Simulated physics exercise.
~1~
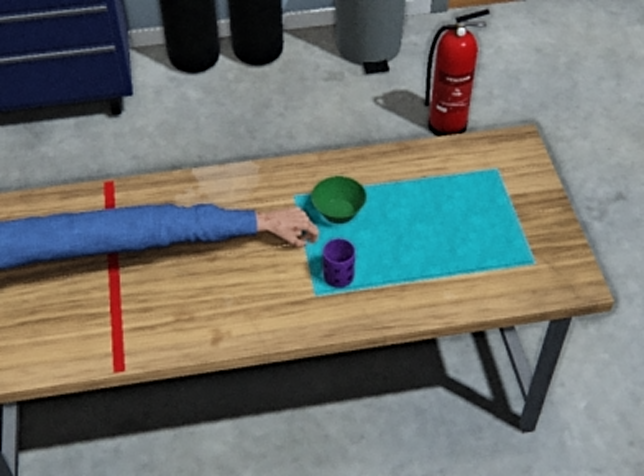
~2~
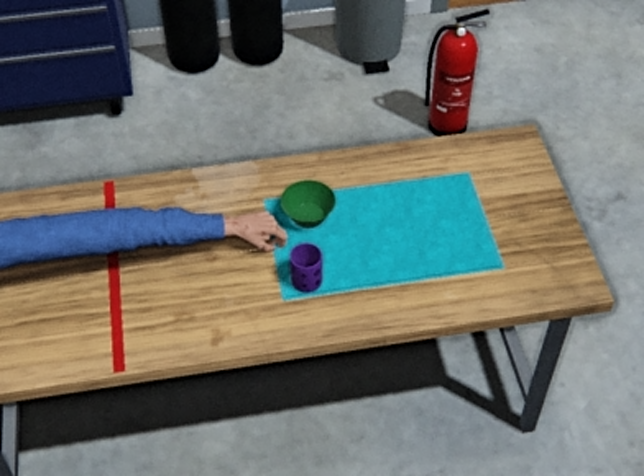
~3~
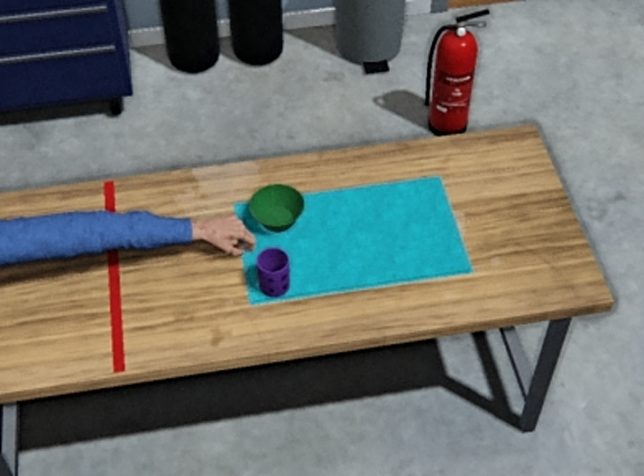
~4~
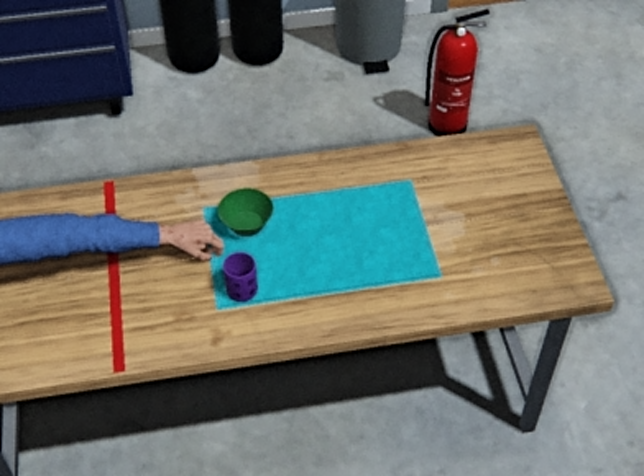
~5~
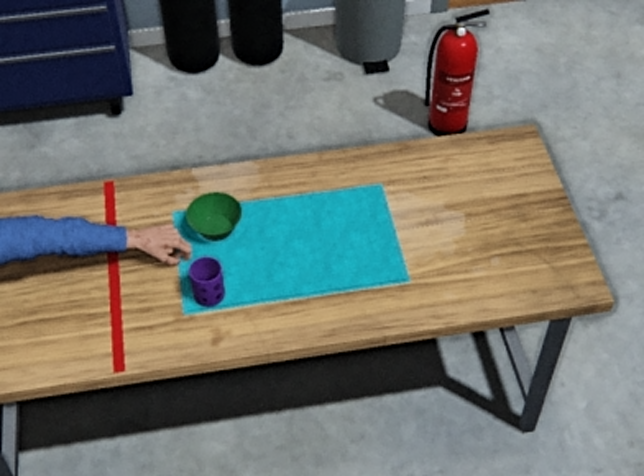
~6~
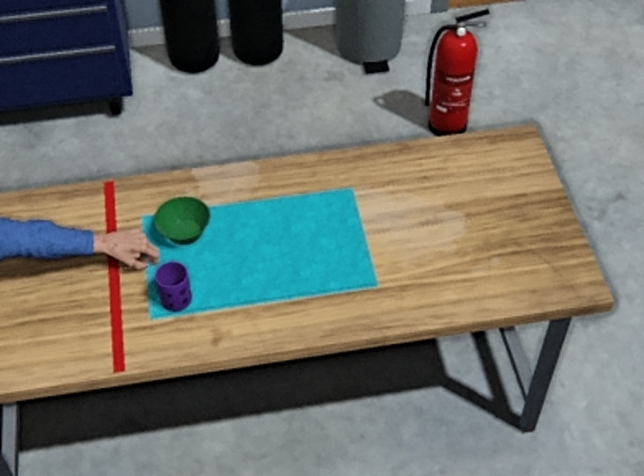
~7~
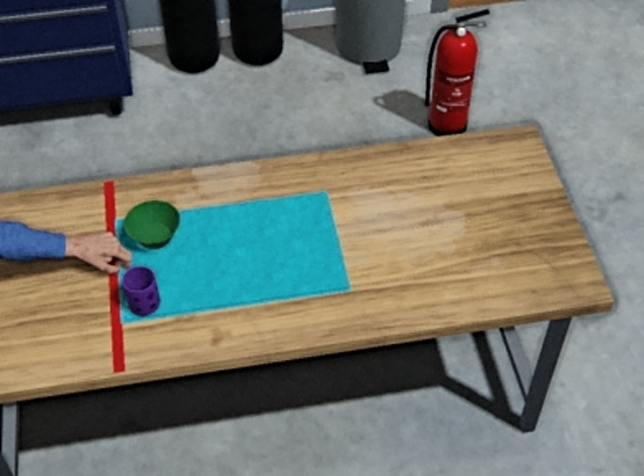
At the start, a hand in a blue sleeve grips the left edge of a turquoise cloth on a wooden table, with a green bowl and an upright purple mug resting near that edge. The hand draws the cloth steadily left toward a strip of red tape, and both items ride along with it. As the pull continues, the bowl and mug keep their places beside each other while bare wood opens up on the right. The hand crosses over the tape, still towing the cloth. Finally, the cloth's left edge reaches the tape, with the bowl and the upright mug still on it.
